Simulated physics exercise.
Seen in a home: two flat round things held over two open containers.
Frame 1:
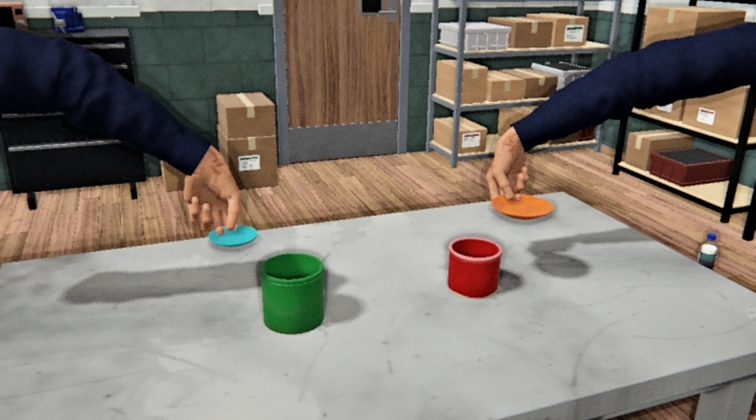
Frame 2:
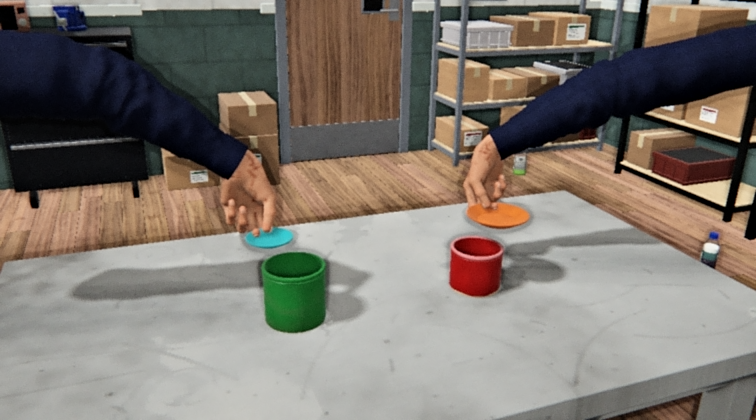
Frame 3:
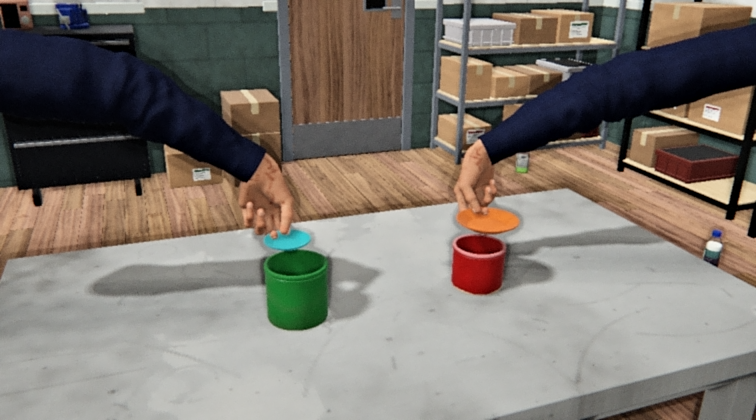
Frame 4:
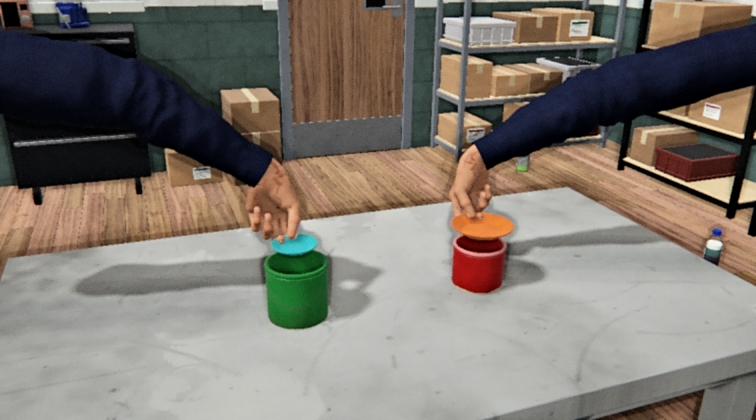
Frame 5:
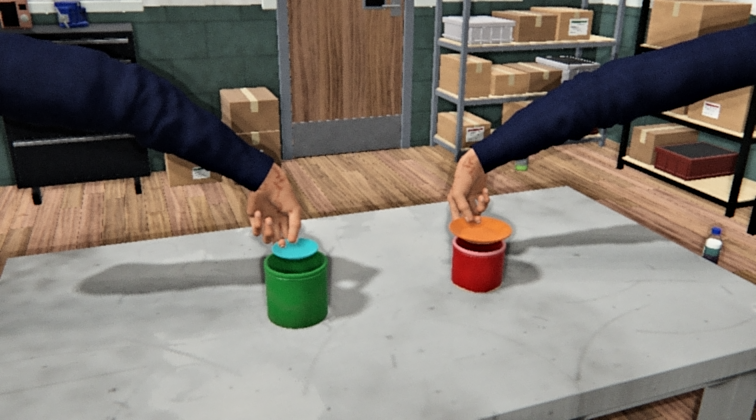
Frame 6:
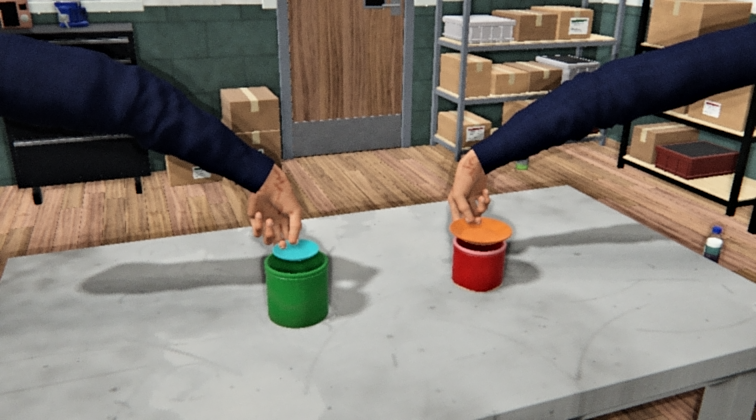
The clip opens with two hands holding a turquoise disc and an orange disc near a green container and a red one on a grey table. The left hand moves its disc rightward while the right hand moves its disc leftward. Both lower slightly above the containers, then stay nearly still, fingers on the discs.
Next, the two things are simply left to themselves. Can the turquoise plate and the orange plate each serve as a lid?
The turquoise plate drops in, the orange plate serves as a lid.
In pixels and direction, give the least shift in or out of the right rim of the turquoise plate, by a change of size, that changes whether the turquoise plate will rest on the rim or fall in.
Some 4 pixels, right.
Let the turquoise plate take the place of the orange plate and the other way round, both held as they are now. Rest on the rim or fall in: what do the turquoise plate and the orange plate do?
Looking at both, the turquoise plate ends up in and the orange plate remains on top.
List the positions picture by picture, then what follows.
The first frame shows still on the way; turquoise plate (233, 238); orange plate (521, 209); left jar (293, 293).
The second frame shows still on the way; orange plate (498, 218); right jar (476, 266).
The third frame shows still on the way; turquoise plate (287, 242); left jar (297, 289).
The fourth frame shows still on the way; orange plate (482, 229); right jar (478, 263).
The fifth frame shows still on the way; turquoise plate (295, 250); left jar (297, 287).
The sixth frame shows in place, still held; turquoise plate (296, 252); orange plate (480, 233); right jar (478, 261).
Then, 0.16 s on from there, turquoise plate on its way down near (298, 288); orange plate sitting on the rim near (480, 237).
In the end, the turquoise plate falls in, near (298, 307); the orange plate rests on the rim, near (480, 237).
